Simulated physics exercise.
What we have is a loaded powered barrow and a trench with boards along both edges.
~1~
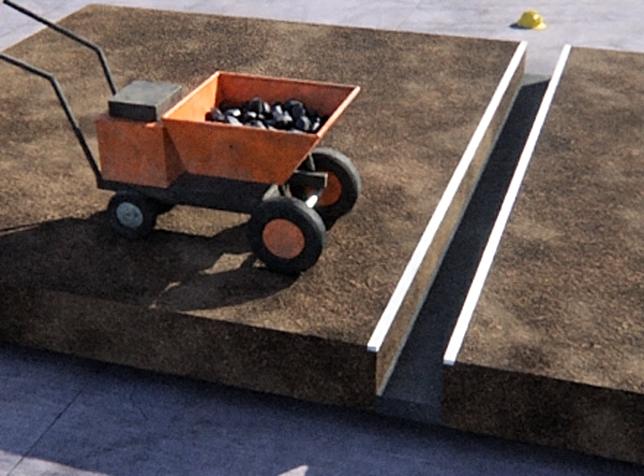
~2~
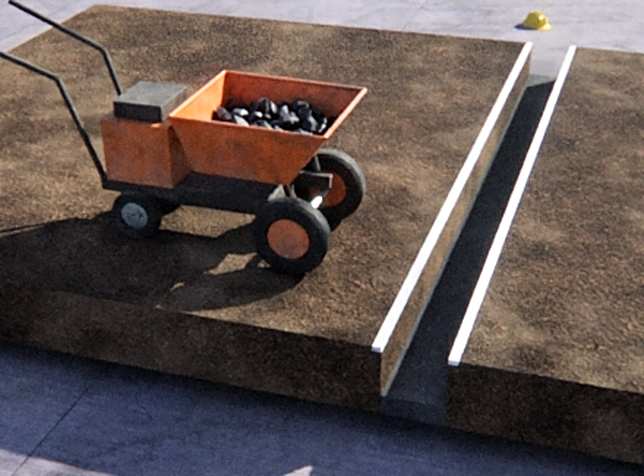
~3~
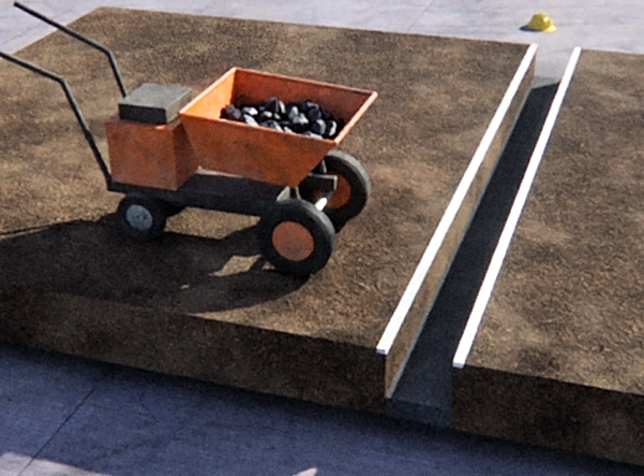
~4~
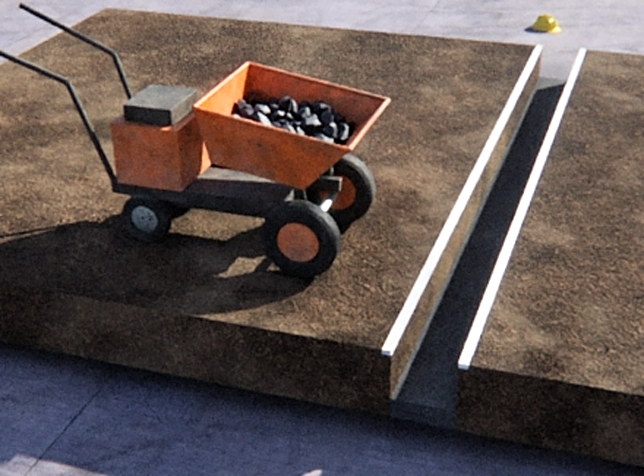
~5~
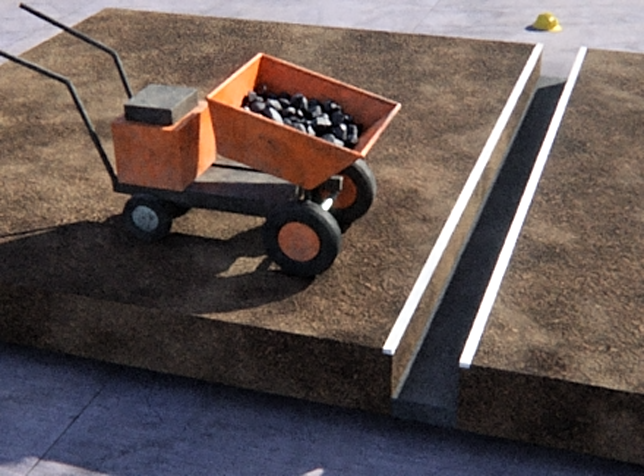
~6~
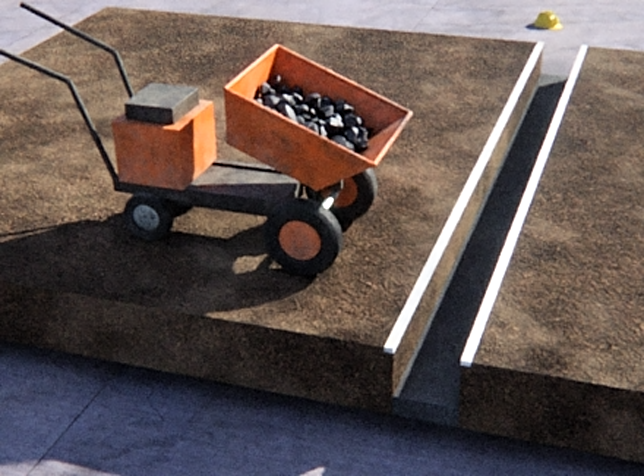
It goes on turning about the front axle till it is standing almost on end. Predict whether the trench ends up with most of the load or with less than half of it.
Most of the load will go into the trench.
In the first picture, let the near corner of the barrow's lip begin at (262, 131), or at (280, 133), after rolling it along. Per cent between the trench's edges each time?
The first stop gives 30 per cent; the second gives 50 per cent.
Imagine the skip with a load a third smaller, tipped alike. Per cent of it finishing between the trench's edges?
100 in a hundred, roughly.
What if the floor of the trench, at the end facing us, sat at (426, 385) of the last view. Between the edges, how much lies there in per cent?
The share would be roughly 90 per cent.
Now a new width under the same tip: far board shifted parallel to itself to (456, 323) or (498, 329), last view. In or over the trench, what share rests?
The first try lands around 80 %, the second around 100 %.
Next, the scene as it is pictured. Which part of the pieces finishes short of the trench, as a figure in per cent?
It works out to roughly 0 percent.
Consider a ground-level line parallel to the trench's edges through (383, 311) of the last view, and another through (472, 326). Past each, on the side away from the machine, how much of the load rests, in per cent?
About 100 % and 0 %.
Soon, skip tipped steeply; all in the skip.
A while on, skip tipped right over; most in the skip; about a quarter in or heaped over the trench.
Towards the end, skip tipped right over; a small part in the skip; nearly all in or heaped over the trench.
Finally, skip tipped right over; a stray few in the skip; a stray few short of the trench; nearly all in or heaped over the trench; none beyond it.
